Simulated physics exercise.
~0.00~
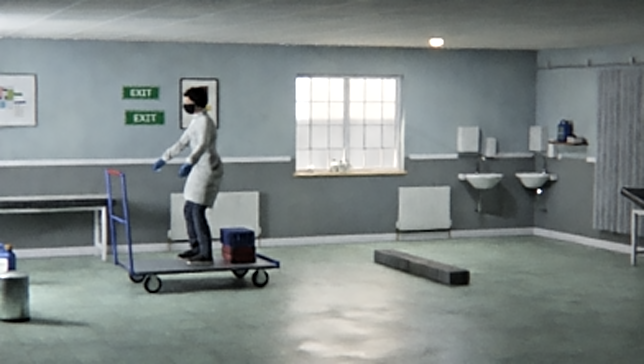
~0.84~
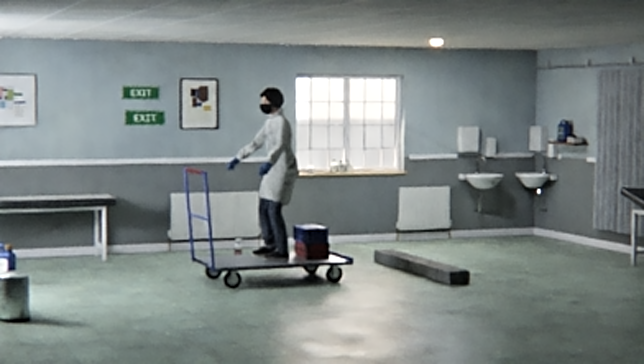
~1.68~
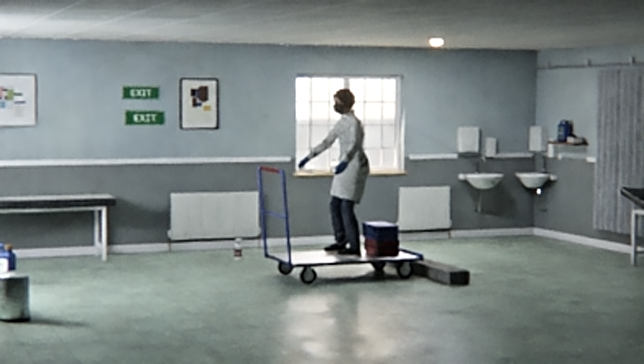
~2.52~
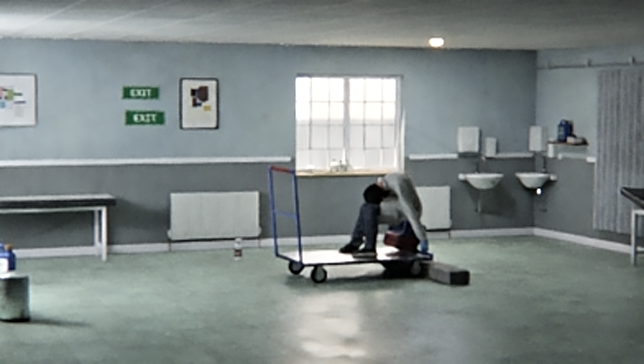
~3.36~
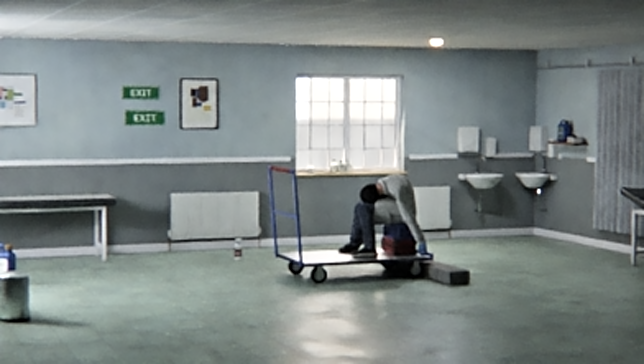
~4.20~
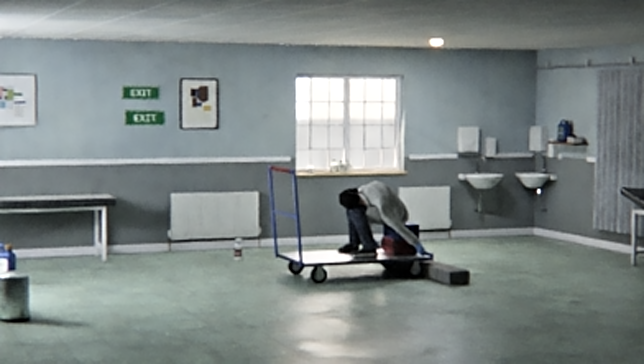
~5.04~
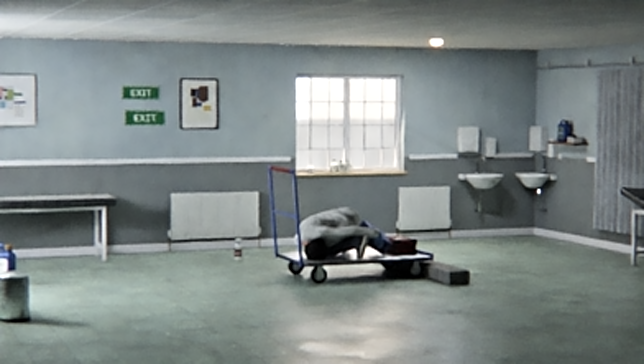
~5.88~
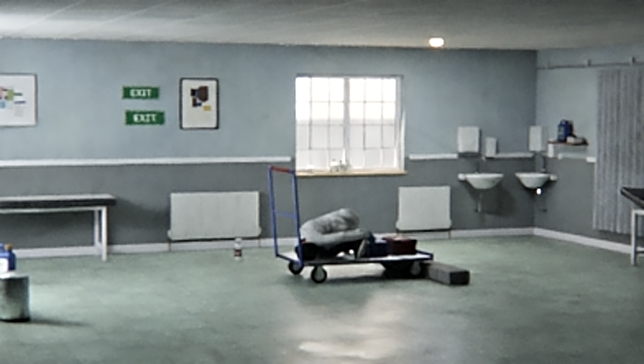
In a clinic-like room, a trolley stops at a low block and its masked rider crumples onto the deck.
